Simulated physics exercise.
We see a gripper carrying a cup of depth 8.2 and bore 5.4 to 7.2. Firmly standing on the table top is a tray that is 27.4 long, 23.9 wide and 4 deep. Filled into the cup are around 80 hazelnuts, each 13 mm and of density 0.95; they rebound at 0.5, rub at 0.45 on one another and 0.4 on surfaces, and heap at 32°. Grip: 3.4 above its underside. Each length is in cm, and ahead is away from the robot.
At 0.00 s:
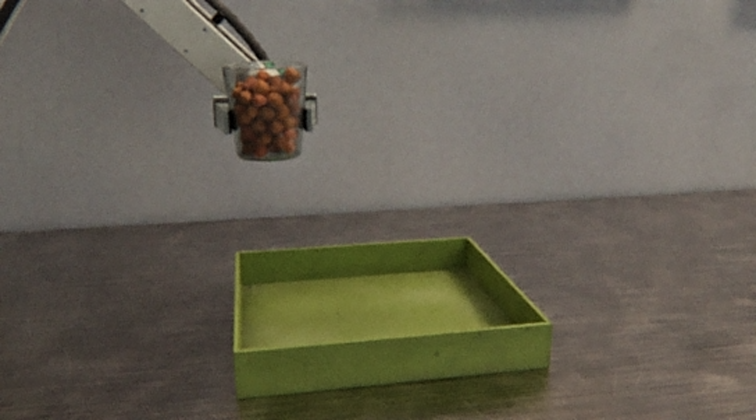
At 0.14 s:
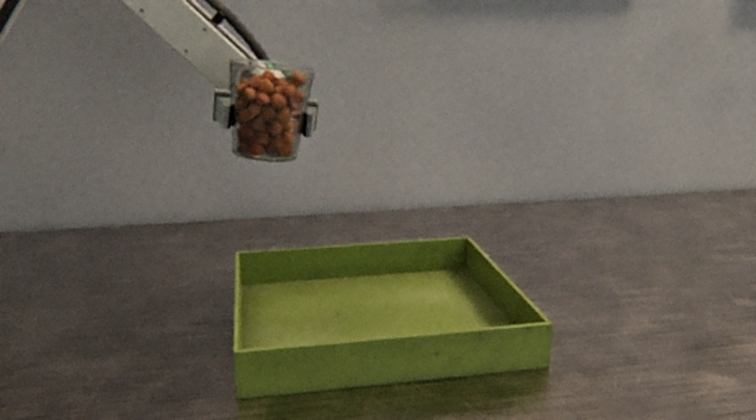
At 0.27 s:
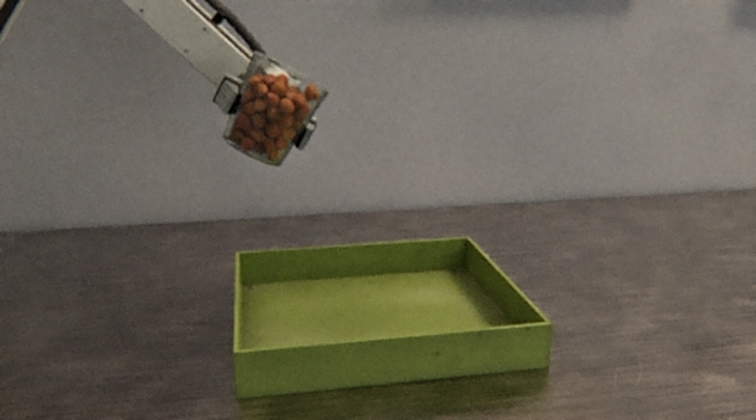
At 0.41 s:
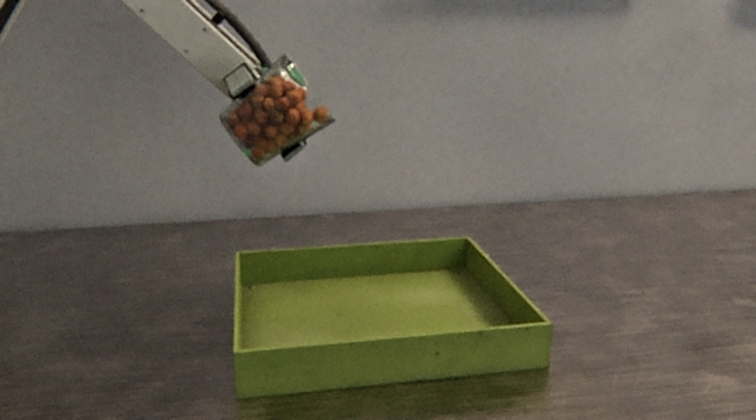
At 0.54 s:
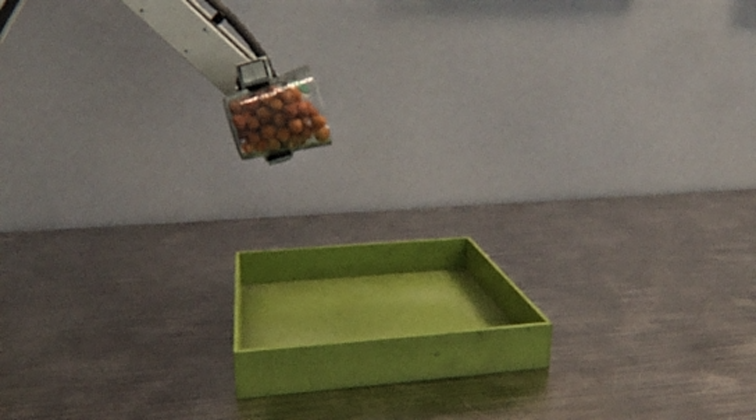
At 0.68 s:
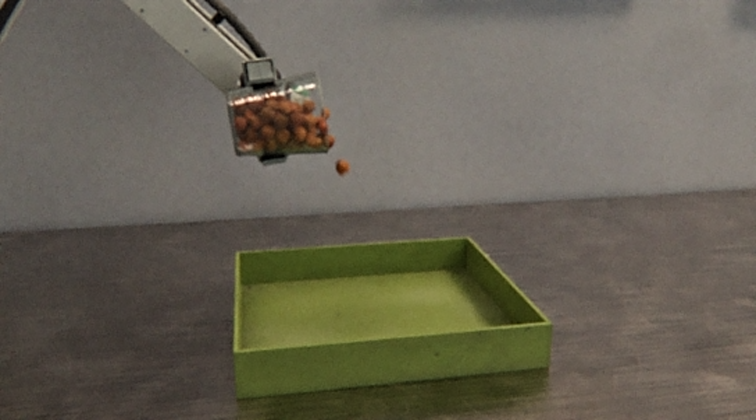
A robot arm held a clear cup full of brown nuts above a green tray and tilted it to the right until it lay almost sideways, and one nut dropped out past the rim.
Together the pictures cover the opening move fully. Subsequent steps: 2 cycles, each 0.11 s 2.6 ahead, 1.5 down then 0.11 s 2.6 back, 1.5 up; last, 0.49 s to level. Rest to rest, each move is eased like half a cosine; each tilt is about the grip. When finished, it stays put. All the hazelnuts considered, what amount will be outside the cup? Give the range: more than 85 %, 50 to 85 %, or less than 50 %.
The range is 50 to 85 %.
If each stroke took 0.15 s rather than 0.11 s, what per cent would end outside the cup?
Estimate for that case: 55 %.
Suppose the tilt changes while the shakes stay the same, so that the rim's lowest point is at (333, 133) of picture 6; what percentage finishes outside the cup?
Around 25 in a hundred.
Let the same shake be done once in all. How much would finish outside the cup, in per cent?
My guess is near 45 per cent.
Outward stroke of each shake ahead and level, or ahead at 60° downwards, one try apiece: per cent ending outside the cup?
Near 80 and 35 percent respectively.
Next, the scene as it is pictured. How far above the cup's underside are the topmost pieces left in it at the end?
Roughly 4.5 cm.
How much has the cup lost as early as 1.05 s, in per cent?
Near 40 per cent so far.
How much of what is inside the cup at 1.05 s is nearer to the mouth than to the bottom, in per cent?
Share in the mouth half: About 65 %.
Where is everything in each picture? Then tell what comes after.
In the first frame, cup middle at (267, 112), level; upper third of the load around (266, 94), from x 240 to 295, top at y 75; 85 in the cup.
In the second frame, cup middle at (268, 112), tilted 8° forward; upper third of the load around (267, 93), from x 240 to 300, top at y 80.
In the third frame, cup middle at (271, 113), tilted 29° forward; upper third of the load around (271, 97), from x 235 to 310, top at y 80.
In the fourth frame, cup middle at (274, 115), tilted 55° forward; upper third of the load around (274, 100), from x 235 to 320, top at y 85.
In the fifth frame, cup middle at (275, 118), tilted 76° forward; upper third of the load around (273, 104), from x 235 to 320, top at y 90.
In the sixth frame, cup middle at (275, 119), tilted 84° forward; upper third of the load around (268, 108), from x 240 to 340, top at y 100; 84 in the cup, 1 in flight or on a rim.
After 1.05 s, tilted 84° forward, highest piece 21 above the table; 53 in the cup, 28 in the tray, 4 in flight or on a rim.
After 1.42 s, tilted 26° forward, highest piece 25 above the table; 51 in the tray, 33 in the cup, 1 in flight or on a rim.
After 1.81 s, level, highest piece 22 above the table; 52 in the tray, 33 in the cup.
After 2.86 s, level, highest piece 22 above the table; 52 in the tray, 33 in the cup.
At rest, 52 in the tray, 33 in the cup. That is 61 % outside the cup.
